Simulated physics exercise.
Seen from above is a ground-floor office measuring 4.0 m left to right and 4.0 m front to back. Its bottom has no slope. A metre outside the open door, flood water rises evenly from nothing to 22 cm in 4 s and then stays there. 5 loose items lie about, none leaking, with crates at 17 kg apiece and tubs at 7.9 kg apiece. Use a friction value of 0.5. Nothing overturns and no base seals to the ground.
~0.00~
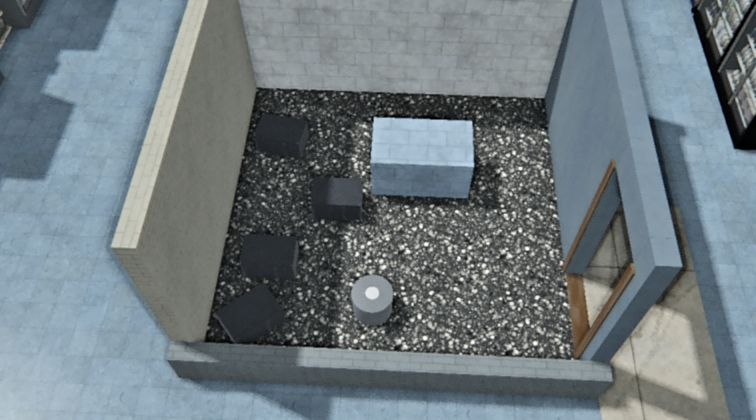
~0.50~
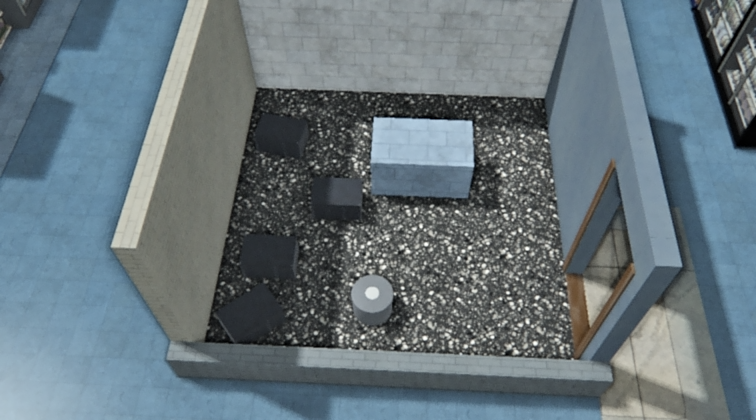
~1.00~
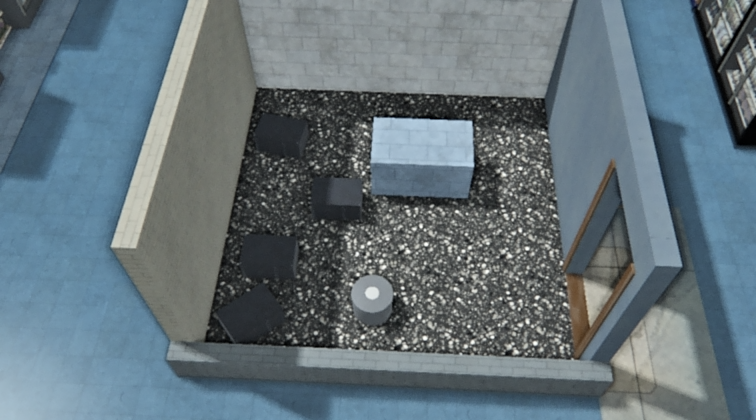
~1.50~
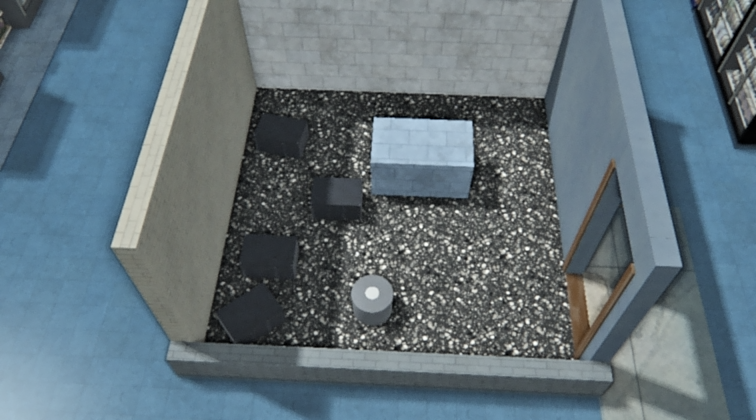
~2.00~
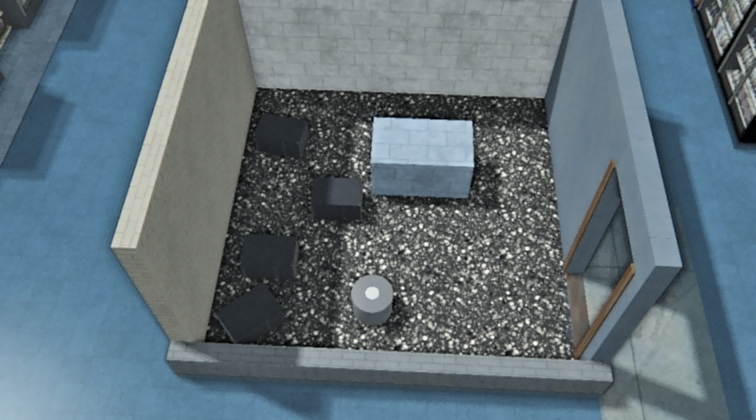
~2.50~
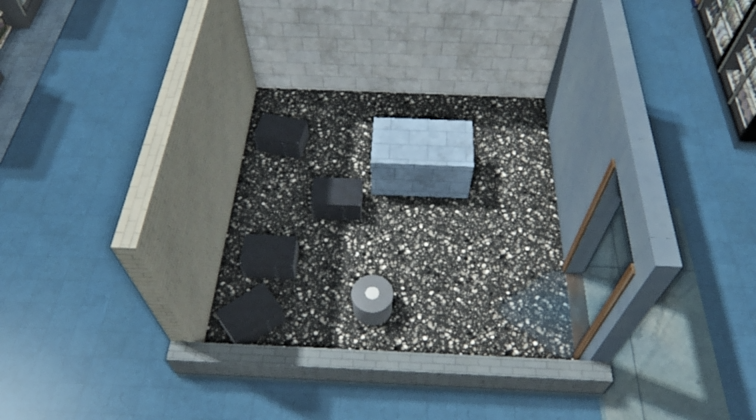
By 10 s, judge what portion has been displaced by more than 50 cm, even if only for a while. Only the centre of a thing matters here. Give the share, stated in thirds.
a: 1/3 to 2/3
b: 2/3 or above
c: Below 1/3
(b) 2/3 or above.
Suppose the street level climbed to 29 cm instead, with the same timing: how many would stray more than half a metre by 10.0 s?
That would make 5 of them.
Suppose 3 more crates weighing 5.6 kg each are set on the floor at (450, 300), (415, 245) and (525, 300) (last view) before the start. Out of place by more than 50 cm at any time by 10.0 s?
In that order: More, past it, more.
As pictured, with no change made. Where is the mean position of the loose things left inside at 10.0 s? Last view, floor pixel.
The average lands around (311, 151).
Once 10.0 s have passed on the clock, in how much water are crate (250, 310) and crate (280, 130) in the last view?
Some 9 cm at the first, some 8 cm at the second.
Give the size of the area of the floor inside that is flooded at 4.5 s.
Roughly 6.0 m2.
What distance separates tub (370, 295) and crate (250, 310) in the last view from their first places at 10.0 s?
Respectively 150 and 250 centimetres.
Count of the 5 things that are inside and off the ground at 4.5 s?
Count: 0.
After 3.5 s 0 of 5 are over 50 cm from their spots; 0 afloat.
After 4.5 s 0 of 5 are over 50 cm from their spots; 0 afloat.
After 7.0 s 3 of 5 are over 50 cm from their spots; 3 afloat.
After 10.0 s 5 of 5 are over 50 cm from their spots, and 5 have been at some point; 2 afloat.
